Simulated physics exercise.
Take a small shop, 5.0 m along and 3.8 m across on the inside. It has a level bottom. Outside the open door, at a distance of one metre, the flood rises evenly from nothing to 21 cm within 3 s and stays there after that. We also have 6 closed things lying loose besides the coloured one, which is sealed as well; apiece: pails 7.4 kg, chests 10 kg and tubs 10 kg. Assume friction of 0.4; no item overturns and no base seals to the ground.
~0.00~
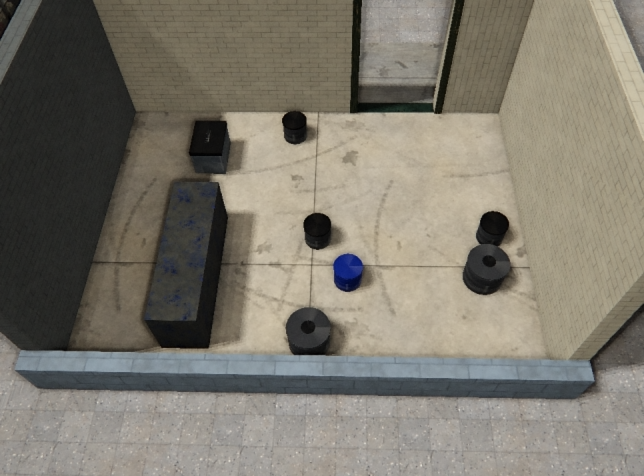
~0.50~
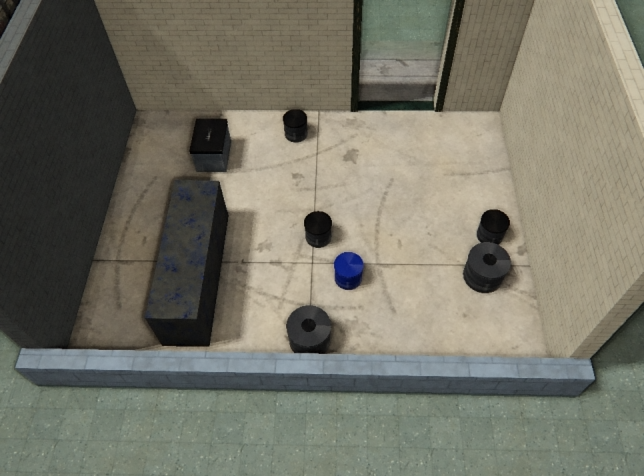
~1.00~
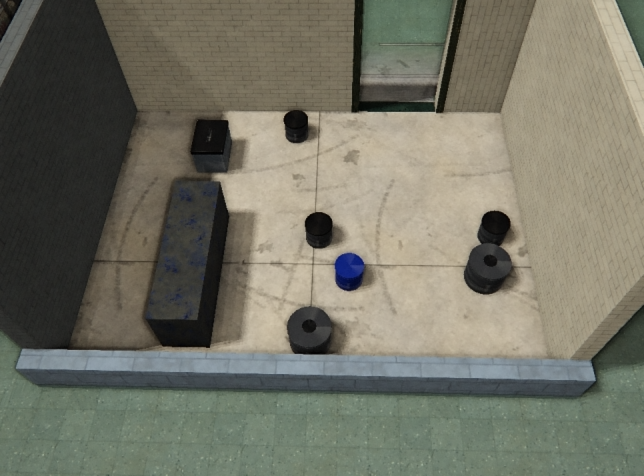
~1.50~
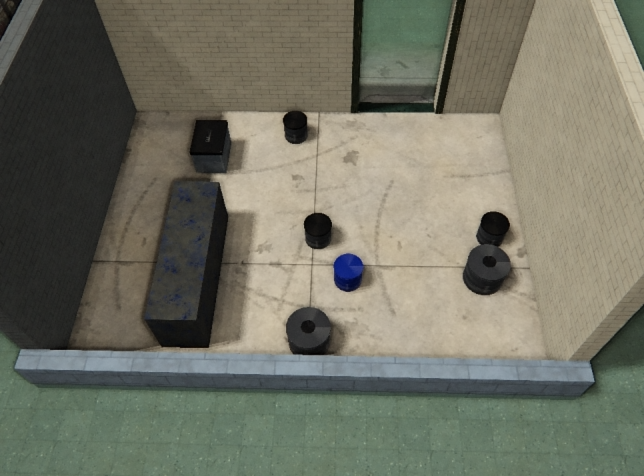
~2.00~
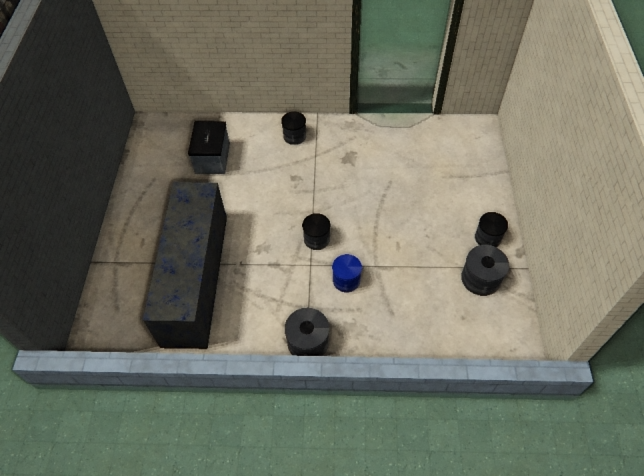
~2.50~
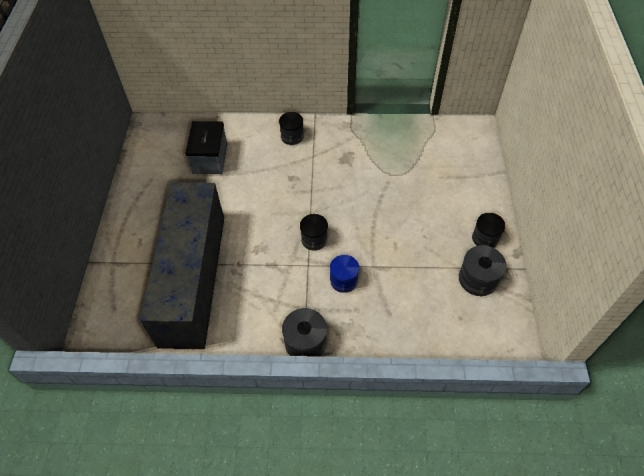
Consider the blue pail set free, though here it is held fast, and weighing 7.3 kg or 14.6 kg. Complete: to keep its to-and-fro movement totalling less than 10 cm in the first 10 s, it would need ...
It would need the heavier mass.
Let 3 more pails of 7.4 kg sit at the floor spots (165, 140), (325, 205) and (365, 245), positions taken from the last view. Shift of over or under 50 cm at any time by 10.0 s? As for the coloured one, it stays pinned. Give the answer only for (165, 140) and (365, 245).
Result, in order - falls shy; exceeds it.
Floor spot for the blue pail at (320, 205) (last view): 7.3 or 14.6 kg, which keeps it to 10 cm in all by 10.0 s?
Result: Heavy passes, light fails.
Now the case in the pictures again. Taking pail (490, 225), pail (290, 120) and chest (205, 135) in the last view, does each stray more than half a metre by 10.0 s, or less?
Results in sequence: Threshold exceeded; threshold not reached; threshold not reached.
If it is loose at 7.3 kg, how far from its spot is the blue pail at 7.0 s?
Shift: About 30 cm.
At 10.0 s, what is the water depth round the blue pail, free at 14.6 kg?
Something like 12 centimetres.
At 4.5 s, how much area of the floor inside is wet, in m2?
9.0 m2.
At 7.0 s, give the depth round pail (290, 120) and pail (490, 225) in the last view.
Depths: Near 1 cm, then near 10 cm.
After 3.5 s the blue pail would be 0 cm from its start with 7.3 kg and 0 cm from its start with 14.6 kg; 0 cm of water round it then.
After 4.5 s the blue pail would be 5 cm from its start with 7.3 kg and 0 cm from its start with 14.6 kg; 5 cm of water round it then.
After 7.0 s the blue pail would be 31 cm from its start with 7.3 kg and 0 cm from its start with 14.6 kg; 7 cm of water round it then.
After 10.0 s the blue pail would be 148 cm from its start with 7.3 kg and 0 cm from its start with 14.6 kg; 12 cm of water round it then.
